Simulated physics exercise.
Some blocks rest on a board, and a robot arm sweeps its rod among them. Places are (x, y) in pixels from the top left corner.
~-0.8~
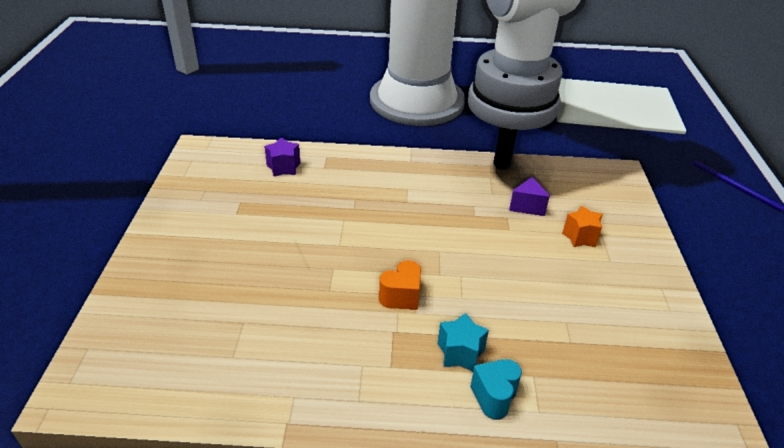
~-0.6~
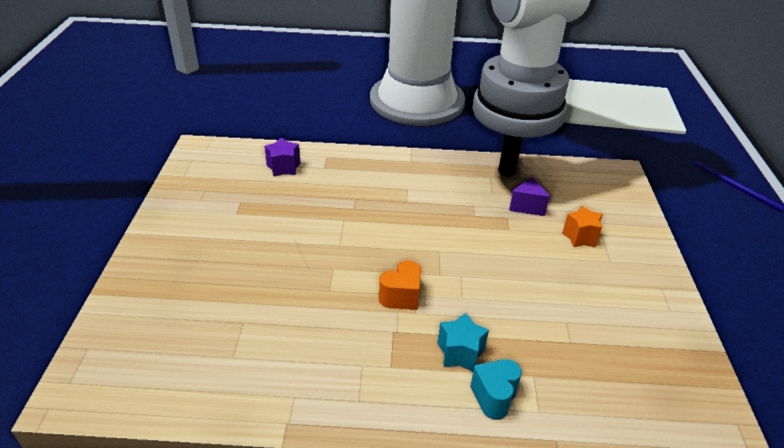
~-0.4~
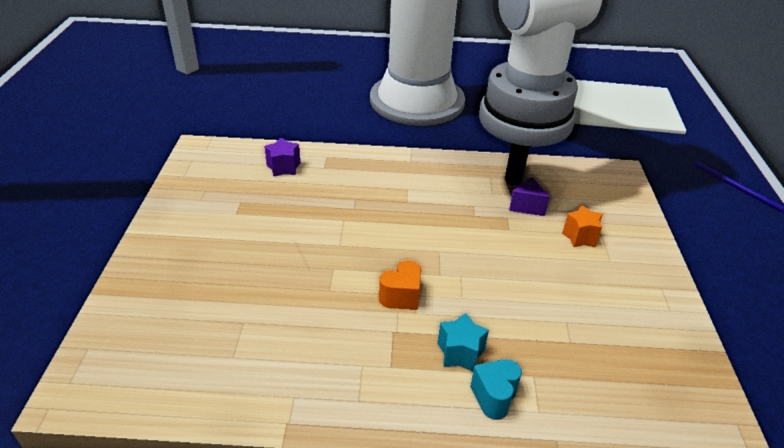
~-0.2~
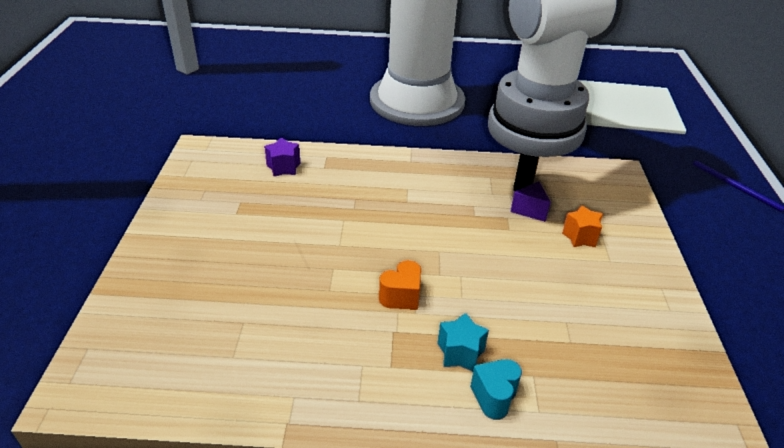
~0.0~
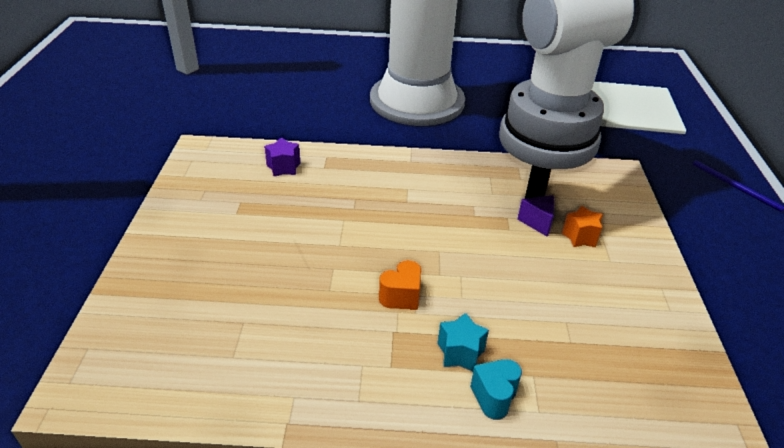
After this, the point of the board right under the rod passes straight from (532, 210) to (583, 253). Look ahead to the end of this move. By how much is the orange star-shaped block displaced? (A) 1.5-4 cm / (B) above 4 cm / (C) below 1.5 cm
The correct letter is A.
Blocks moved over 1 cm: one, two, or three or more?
Of all the blocks, two travel more than a centimetre.
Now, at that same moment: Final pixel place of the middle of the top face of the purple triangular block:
Pixel (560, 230).
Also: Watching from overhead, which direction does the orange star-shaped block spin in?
Looking down on the board, it turns counter-clockwise.
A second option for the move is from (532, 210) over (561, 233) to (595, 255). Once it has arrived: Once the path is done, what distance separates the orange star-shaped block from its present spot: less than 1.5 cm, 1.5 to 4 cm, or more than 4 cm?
That one ends up more than 4 cm from where it is now.
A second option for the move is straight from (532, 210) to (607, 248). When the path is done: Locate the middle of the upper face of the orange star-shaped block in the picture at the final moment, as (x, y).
At (625, 242).
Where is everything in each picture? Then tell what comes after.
In the first picture, rod's lower end (502, 166); purple triangular block (532, 187); orange star-shaped block (587, 217).
In the second picture, rod (507, 173); blocks still.
In the third picture, rod (513, 181); blocks still.
In the fourth picture, rod (522, 191); purple triangular block (535, 191).
In the fifth picture, rod (533, 203); purple triangular block (543, 203); orange star-shaped block (587, 217).
The first path, step by step. Halfway along, rod (558, 224); purple triangular block (555, 223), turned 35° clockwise; orange star-shaped block (591, 220), turned 30° anticlockwise.
At the end, rod (585, 246); purple triangular block (560, 230), turned 70° clockwise; orange star-shaped block (609, 228), turned 75° anticlockwise.
